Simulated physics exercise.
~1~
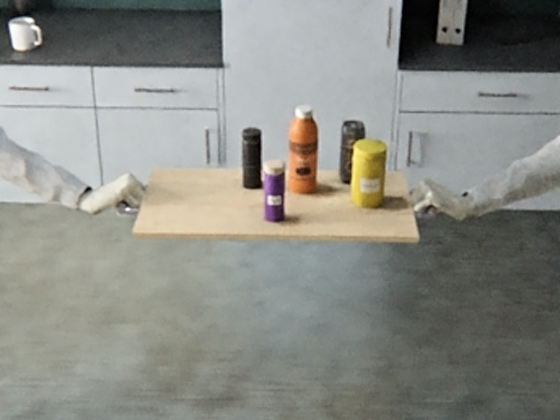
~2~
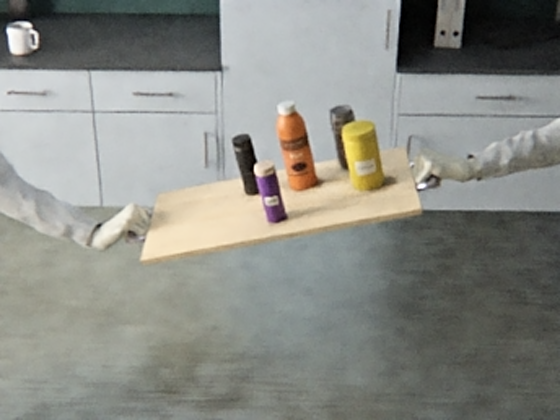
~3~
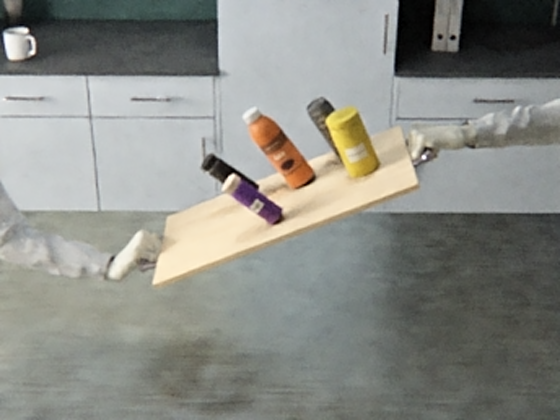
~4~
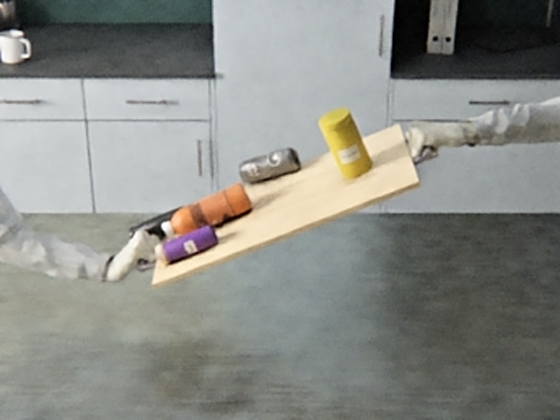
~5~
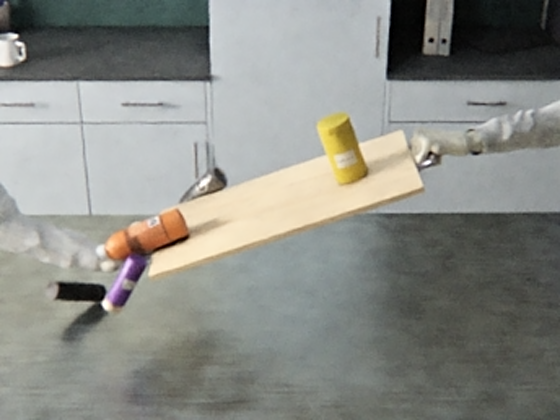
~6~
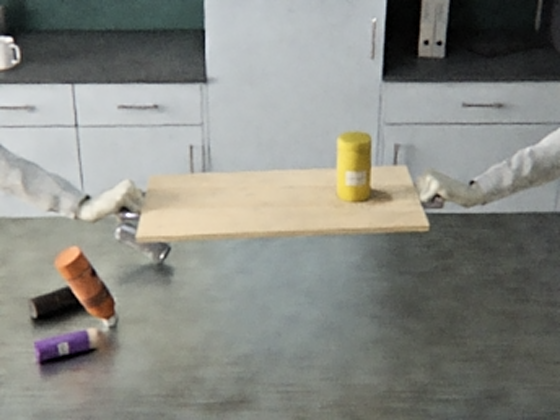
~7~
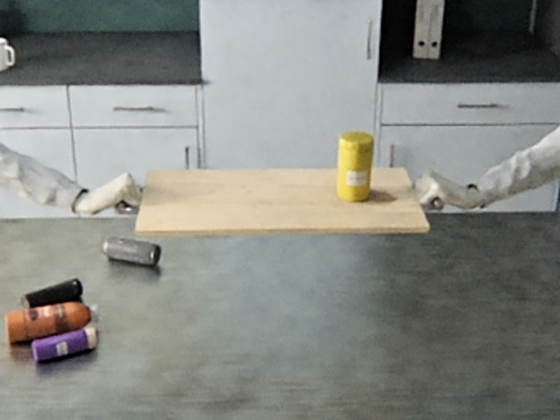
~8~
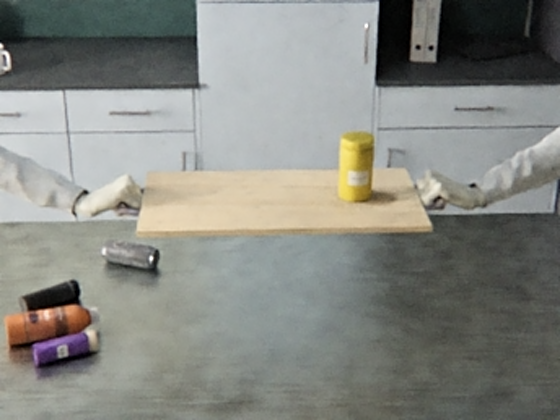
At first, two gloved hands hold a plain wooden board level in front of grey kitchen cabinets, with five upright containers standing on it. The left hand lowers and the right hand rises, so the board tips down to the left and the containers lean. The purple shaker, orange bottle, black shaker and grey can topple and slide toward the low edge, then drop off. The yellow jar stays standing near the right end. The hands level the board again, and finally the four fallen containers lie on the grey surface below while the yellow jar remains upright aboard.
